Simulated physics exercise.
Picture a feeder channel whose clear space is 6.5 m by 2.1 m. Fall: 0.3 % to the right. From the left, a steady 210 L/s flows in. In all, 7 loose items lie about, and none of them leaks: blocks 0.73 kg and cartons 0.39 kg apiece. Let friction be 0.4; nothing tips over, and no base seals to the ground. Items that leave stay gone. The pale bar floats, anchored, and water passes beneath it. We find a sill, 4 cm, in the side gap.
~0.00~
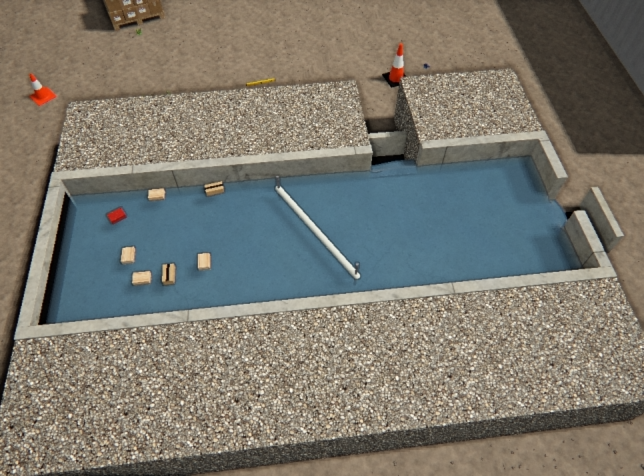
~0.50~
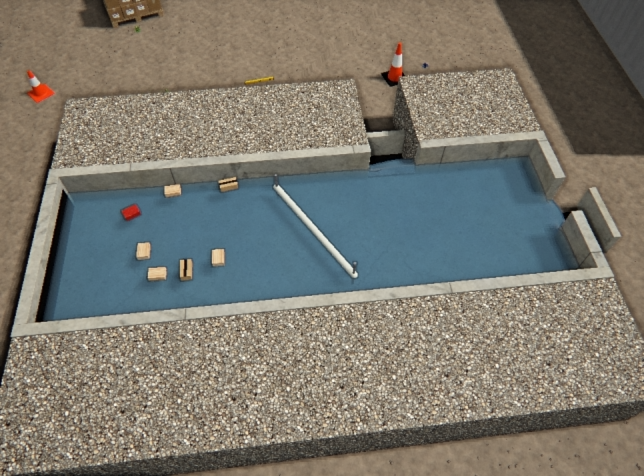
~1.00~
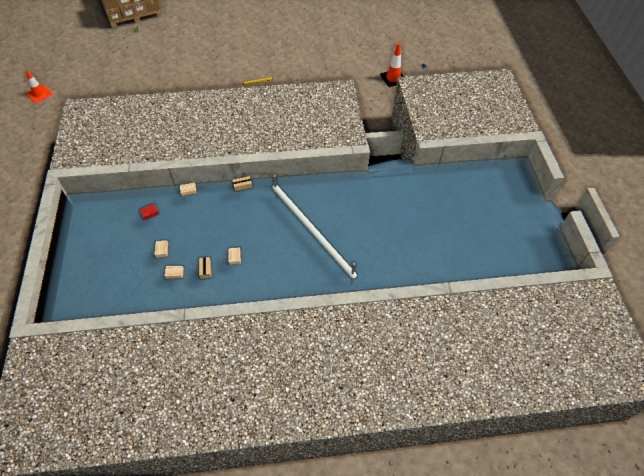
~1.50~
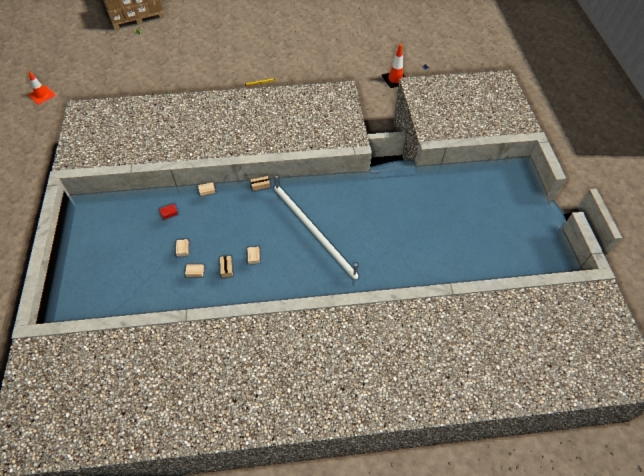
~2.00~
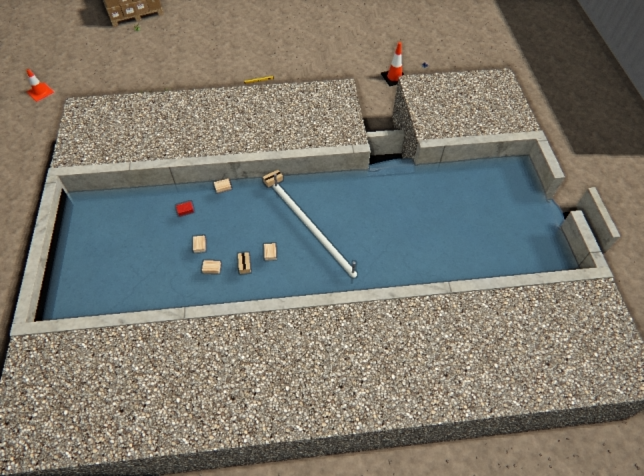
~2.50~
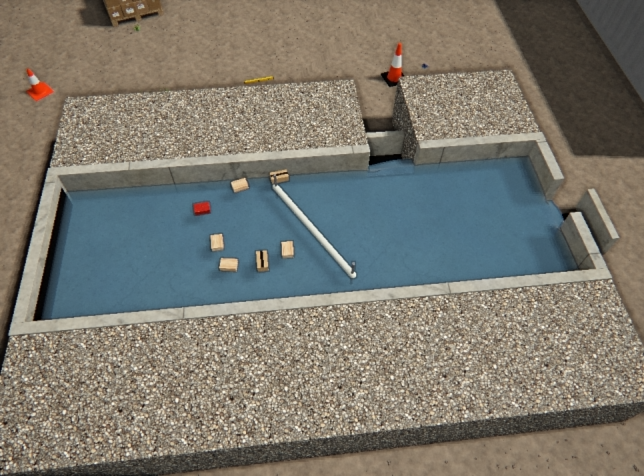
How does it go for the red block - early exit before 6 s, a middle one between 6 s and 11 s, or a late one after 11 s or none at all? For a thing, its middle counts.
I'd say it stays in past the window.
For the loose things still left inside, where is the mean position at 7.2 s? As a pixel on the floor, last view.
Close to pixel (324, 247).
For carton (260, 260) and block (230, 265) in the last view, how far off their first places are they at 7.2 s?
So you get 200 cm for the one named first, 250 cm for the other.
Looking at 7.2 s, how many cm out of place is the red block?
It has shifted about 250 cm.
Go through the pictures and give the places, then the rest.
The red block at (116, 214) floats; about 3270 L in view; 0 of 7 have shifted, in the first frame.
The red block at (131, 211), afloat, 22 cm from its start; about 3280 L in view; 7 of 7 have shifted, in the second frame.
The red block at (149, 210), afloat, 47 cm from its start; about 3300 L in view; 7 of 7 have shifted, in the third frame.
The red block at (168, 210) floats, 70 cm from its start; about 3310 L in view; 7 of 7 have shifted, in the fourth frame.
The red block at (184, 207) floats, 93 cm from its start; 23 cm deep round most things; 7 of 7 have shifted, in the fifth frame.
The red block at (202, 207) floats, 116 cm from its start; 23 cm deep round most things; 7 of 7 have shifted, in the sixth frame.
After 3.5 s the red block is near (238, 205), 1.6 m from its start, afloat; 0 of 7 are out; 7 afloat.
After 7.2 s the red block is near (292, 215), 2.4 m from its start, afloat; 1 of 7 are out; 6 afloat.
After 12.0 s the red block is near (295, 218), 2.4 m from its start, afloat; 2 of 7 are out; 5 afloat.
After 16.0 s the red block is near (295, 218), 2.4 m from its start, afloat; 2 of 7 are out; 5 afloat.
